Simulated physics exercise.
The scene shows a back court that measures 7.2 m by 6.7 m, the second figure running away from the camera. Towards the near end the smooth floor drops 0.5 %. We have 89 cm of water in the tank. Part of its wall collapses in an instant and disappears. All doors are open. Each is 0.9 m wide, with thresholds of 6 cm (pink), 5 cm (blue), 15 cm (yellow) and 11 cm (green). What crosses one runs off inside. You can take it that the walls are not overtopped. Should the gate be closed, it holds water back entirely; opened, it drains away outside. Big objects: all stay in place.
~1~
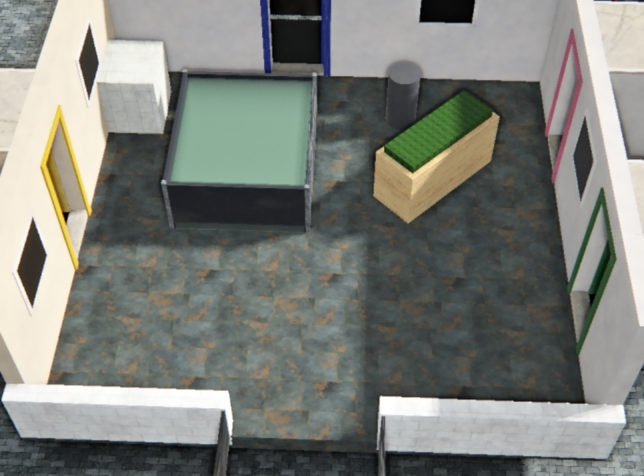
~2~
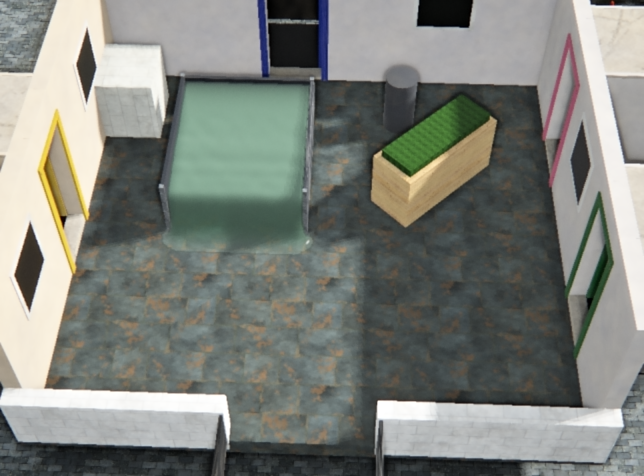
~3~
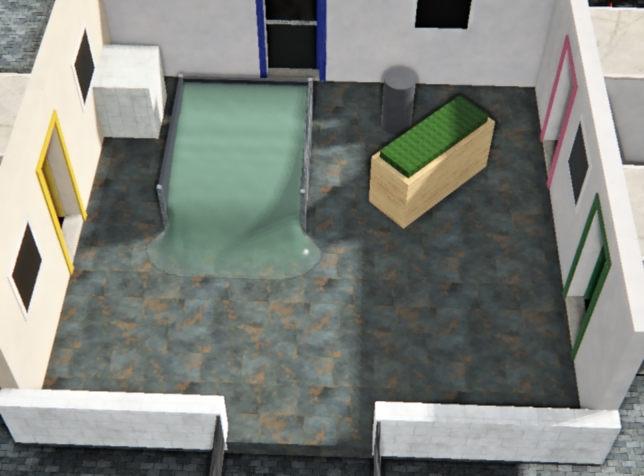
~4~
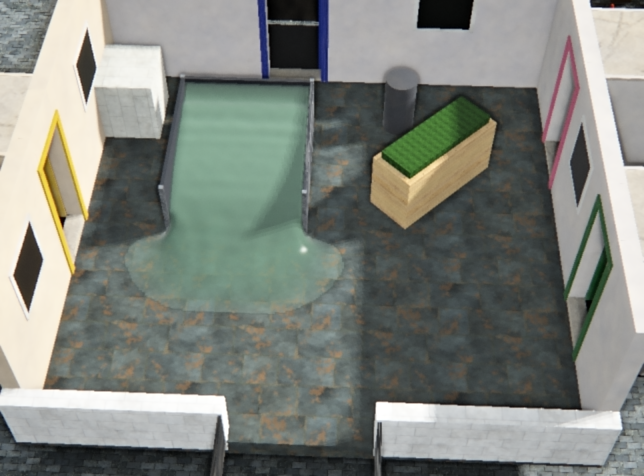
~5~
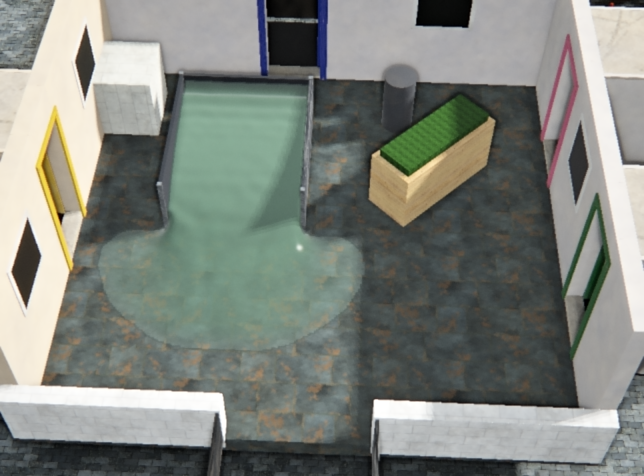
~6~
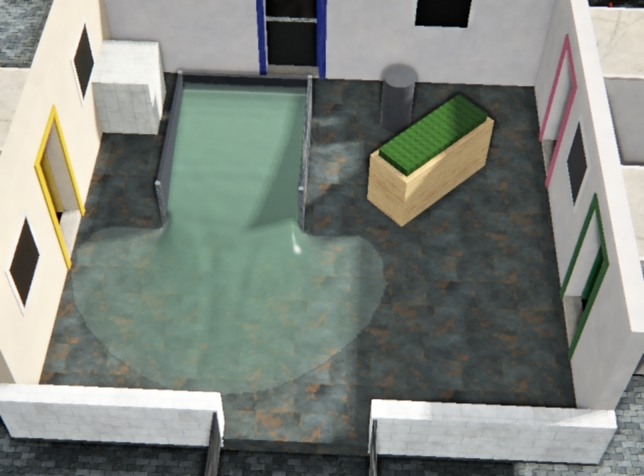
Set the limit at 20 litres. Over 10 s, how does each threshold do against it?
In the end at the pink door the water let in will remain short of the limit; at the blue door the water let in will remain short of the limit; at the yellow door the water let in will remain short of the limit; at the green door the water let in will remain short of the limit.
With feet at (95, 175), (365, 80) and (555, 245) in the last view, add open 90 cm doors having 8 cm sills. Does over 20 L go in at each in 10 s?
First doorway gets there, second falls short, third falls short.
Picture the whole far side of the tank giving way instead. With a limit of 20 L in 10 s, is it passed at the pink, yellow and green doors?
For pink, too much; for yellow, too little; for green, too little.
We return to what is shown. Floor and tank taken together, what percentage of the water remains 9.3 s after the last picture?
Some 60 per cent remains.
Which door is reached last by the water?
Lab note: Last arrival at the blue door.
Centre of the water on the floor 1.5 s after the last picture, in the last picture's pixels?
Balance point at about (216, 282).
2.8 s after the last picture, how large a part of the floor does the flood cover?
Covered: Roughly 50 %.
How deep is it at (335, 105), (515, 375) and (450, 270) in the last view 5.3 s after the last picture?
About 0, 11 and 3 cm.
Then, 0.7 s after the last picture water covers 40 % of the floor and is deepest (47 cm) near (184, 407); pink door not reached, blue door not reached, yellow door 5 cm at the sill, 0 L in, green door not reached.
Then, 1.5 s after the last picture water covers 45 % of the floor and is deepest (56 cm) near (46, 413); pink door not reached, blue door not reached, yellow door 2 cm at the sill, 0 L in, green door not reached.
Then, 2.8 s after the last picture water covers 50 % of the floor and is deepest (28 cm) near (32, 412); pink door not reached, blue door not reached, yellow door 14 cm at the sill, 0 L in, green door 6 cm at the sill, 0 L in.
Then, 5.3 s after the last picture water covers 75 % of the floor and is deepest (22 cm) near (101, 144); pink door 2 cm at the sill, 0 L in, blue door not reached, yellow door 9 cm at the sill, 0 L in, green door 12 cm at the sill, 0 L in.
Then, 9.3 s after the last picture water covers 90 % of the floor and is deepest (10 cm) near (526, 92); pink door 8 cm at the sill, 7 L in, blue door 3 cm at the sill, 0 L in, yellow door 9 cm at the sill, 1 L in, green door 7 cm at the sill, 2 L in.
